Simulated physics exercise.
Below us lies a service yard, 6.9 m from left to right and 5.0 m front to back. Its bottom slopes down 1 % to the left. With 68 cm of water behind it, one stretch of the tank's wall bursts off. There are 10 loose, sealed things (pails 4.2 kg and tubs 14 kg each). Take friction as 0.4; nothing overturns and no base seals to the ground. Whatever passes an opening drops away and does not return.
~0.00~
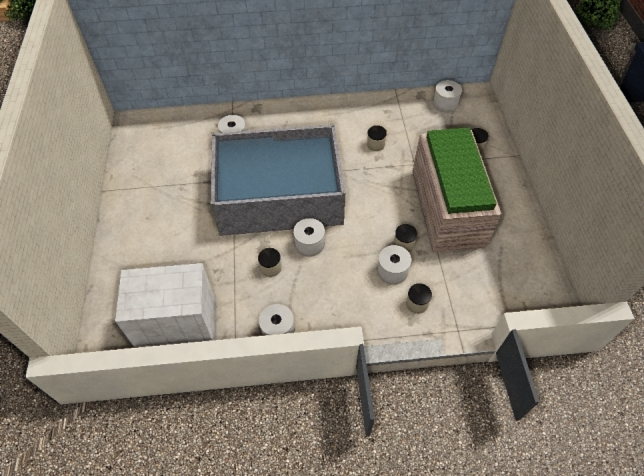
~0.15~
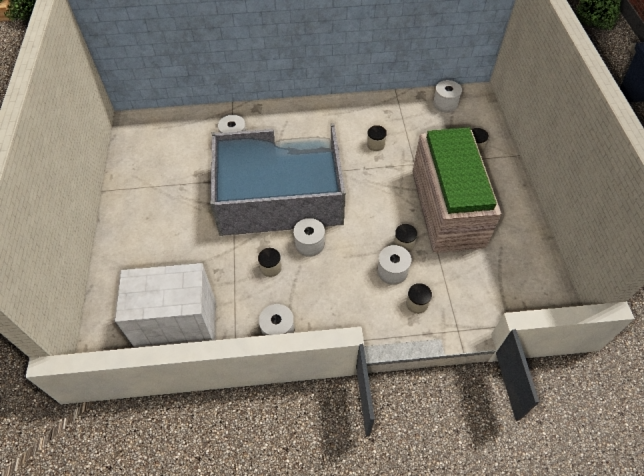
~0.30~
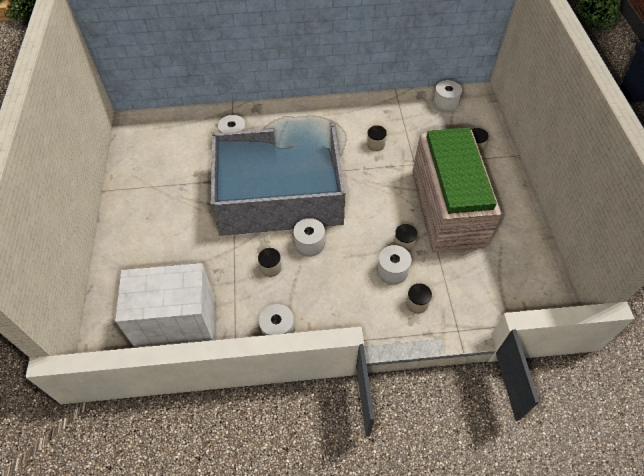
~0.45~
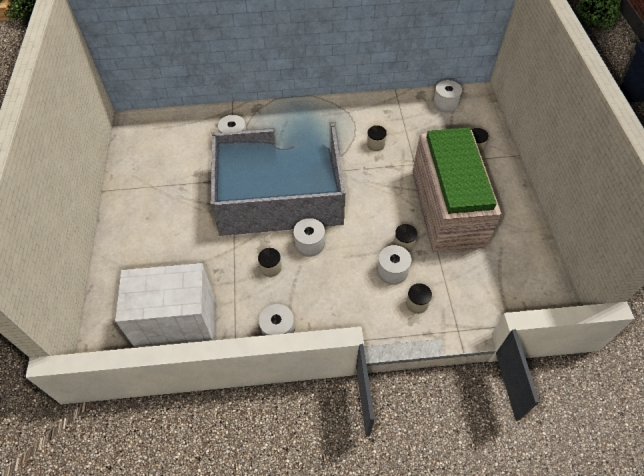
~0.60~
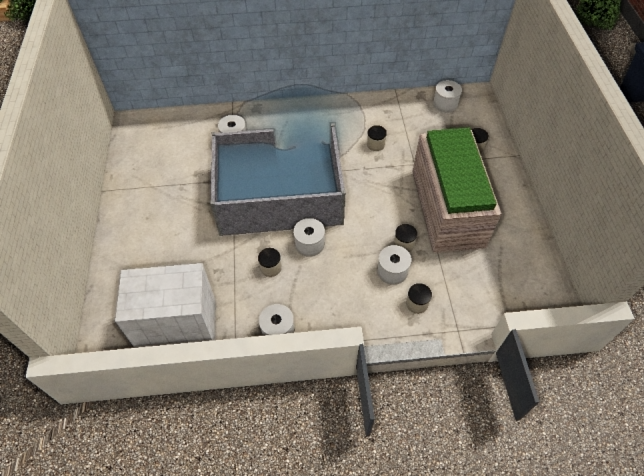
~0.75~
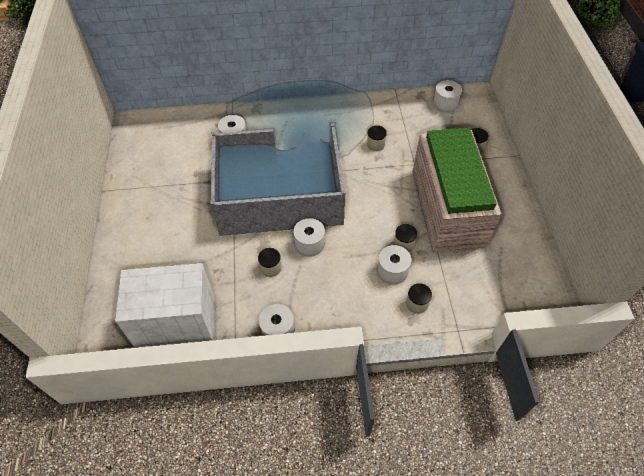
Water pouring from a gap in a raised tank's back wall and spreading across a walled yard, pails and tubs staying still.
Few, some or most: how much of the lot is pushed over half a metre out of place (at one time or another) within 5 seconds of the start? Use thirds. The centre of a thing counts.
Share: Less than a third.
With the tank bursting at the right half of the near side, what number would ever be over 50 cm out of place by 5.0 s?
In that case 5 of them.
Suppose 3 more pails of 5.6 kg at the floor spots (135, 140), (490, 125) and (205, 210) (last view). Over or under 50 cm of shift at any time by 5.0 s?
In that order: Over, over, under.
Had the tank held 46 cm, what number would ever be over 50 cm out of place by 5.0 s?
In that case 2 of them.
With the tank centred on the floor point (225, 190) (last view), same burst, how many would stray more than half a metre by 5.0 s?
Then 4.
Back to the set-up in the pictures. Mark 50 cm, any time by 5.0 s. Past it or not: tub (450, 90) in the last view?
It is over.
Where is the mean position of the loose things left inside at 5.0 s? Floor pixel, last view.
At about (367, 245).
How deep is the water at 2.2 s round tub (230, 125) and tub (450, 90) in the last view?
Roughly 3 and 7 cm.
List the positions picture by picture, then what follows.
In the first picture, a pail at (420, 294) rests on the ground; a pail at (406, 233), on the bottom; water covers 2.3 m2; 0 of 10 have shifted.
In the second picture, a pail at (420, 294) rests on the ground; a pail at (406, 233), on the bottom; water covers 2.8 m2; 0 of 10 have shifted.
In the third picture, a pail at (420, 294), on the bottom; a pail at (406, 233) rests on the ground; water covers 3.6 m2; 0 of 10 have shifted.
In the fourth picture, a pail at (420, 294), on the bottom; a pail at (406, 233) rests on the ground; 4.6 m2 under water; 0 of 10 have shifted.
In the fifth picture, a pail at (420, 294) rests on the ground; a pail at (406, 233), on the bottom; 5.2 m2 under water; 0 of 10 have shifted.
In the sixth picture, a pail at (420, 294) rests on the ground; a pail at (406, 233) rests on the ground; 5.6 m2 under water; 0 of 10 have shifted.
After 1.1 s 0 of 10 are over 50 cm from their spots; 0 afloat.
After 2.2 s 1 of 10 are over 50 cm from their spots; 0 afloat.
After 3.5 s 2 of 10 are over 50 cm from their spots; 0 afloat.
After 5.0 s 2 of 10 are over 50 cm from their spots, and 2 have been at some point; 0 afloat.
